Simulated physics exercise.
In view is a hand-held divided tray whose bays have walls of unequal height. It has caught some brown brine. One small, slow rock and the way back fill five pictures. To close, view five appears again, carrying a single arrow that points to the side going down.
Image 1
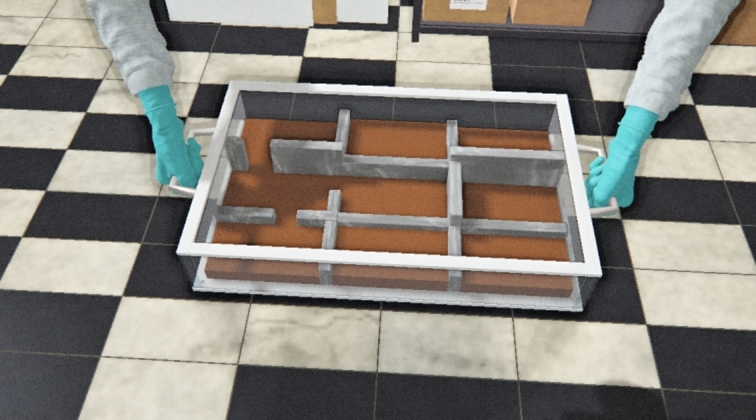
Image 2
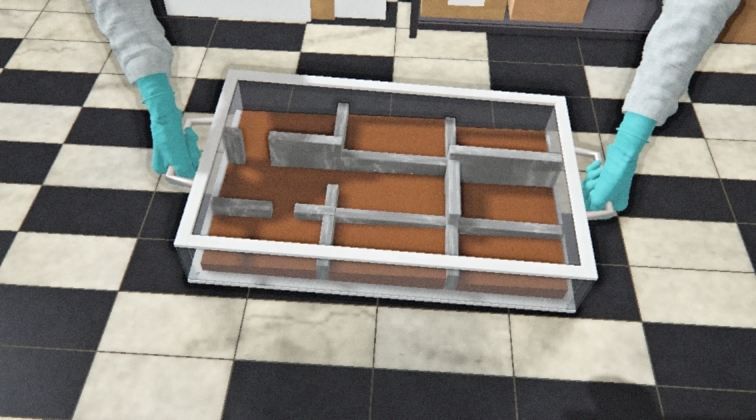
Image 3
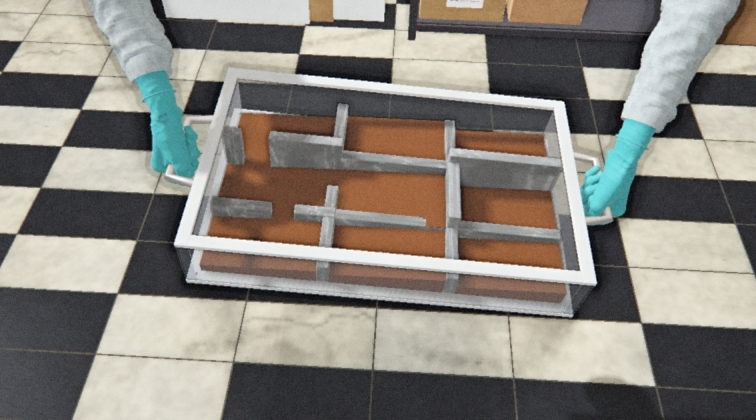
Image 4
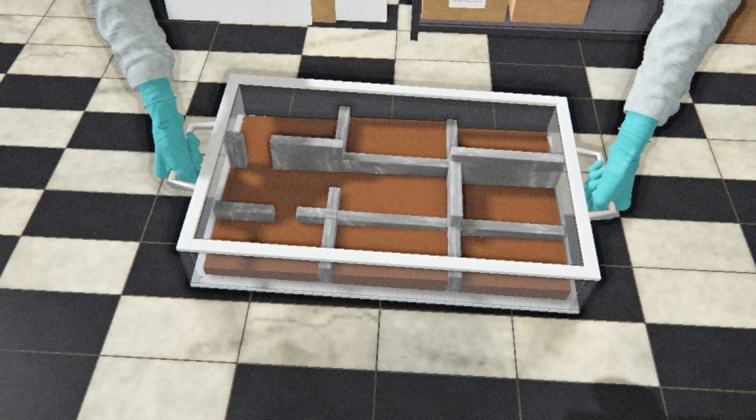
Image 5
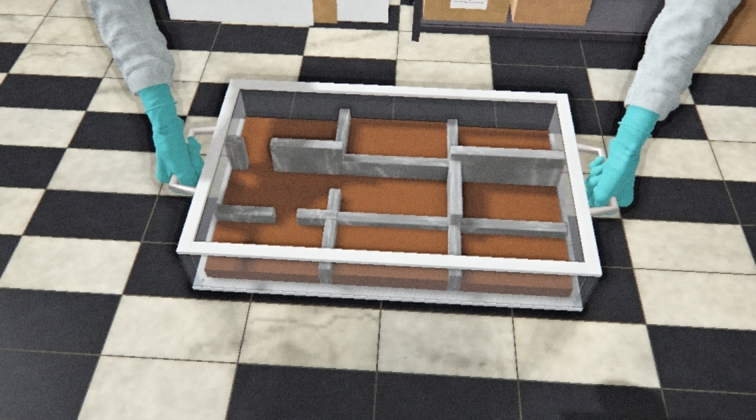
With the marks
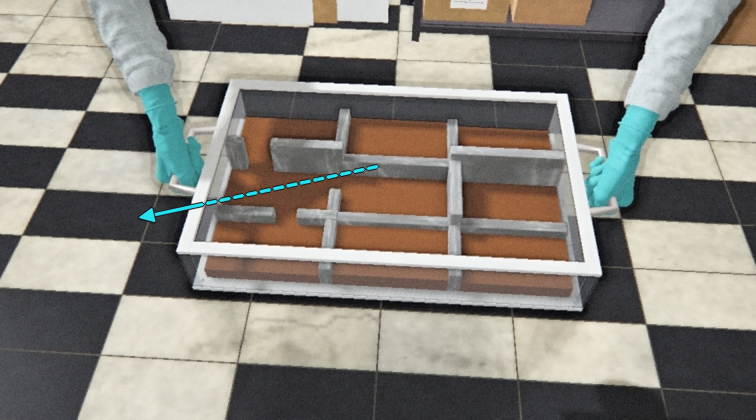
Gloved hands tilting a divided tray of brown liquid slightly right, some running over a low inner wall, then levelling it again.
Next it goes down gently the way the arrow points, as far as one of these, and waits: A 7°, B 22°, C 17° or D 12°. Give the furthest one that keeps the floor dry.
C is the one.
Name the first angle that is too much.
That is angle B.
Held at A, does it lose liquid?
No, that is safe.
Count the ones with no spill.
Three of the four.
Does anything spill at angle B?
Yes, it does.
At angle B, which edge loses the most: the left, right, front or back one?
The left rim.
The tray is level; deepest in the back middle bay, at (397, 145), shallowest in the centre right.
Tipped about 3° down to the right; no wall is crossed.
Tipped about 4° down to the right; liquid runs over the wall between the front middle and central bays.
Tipped about 2° down to the right; no wall is crossed.
The tray is level; deepest in the back middle bay, at (397, 144), shallowest in the centre right.
The arrow ends at (144, 216).
With A, nothing spills; the back middle bay holds the most.
With B, about 7 % goes over the rim.
With C, nothing spills; the front left bay holds the most.
With D, nothing spills; the front left bay holds the most.
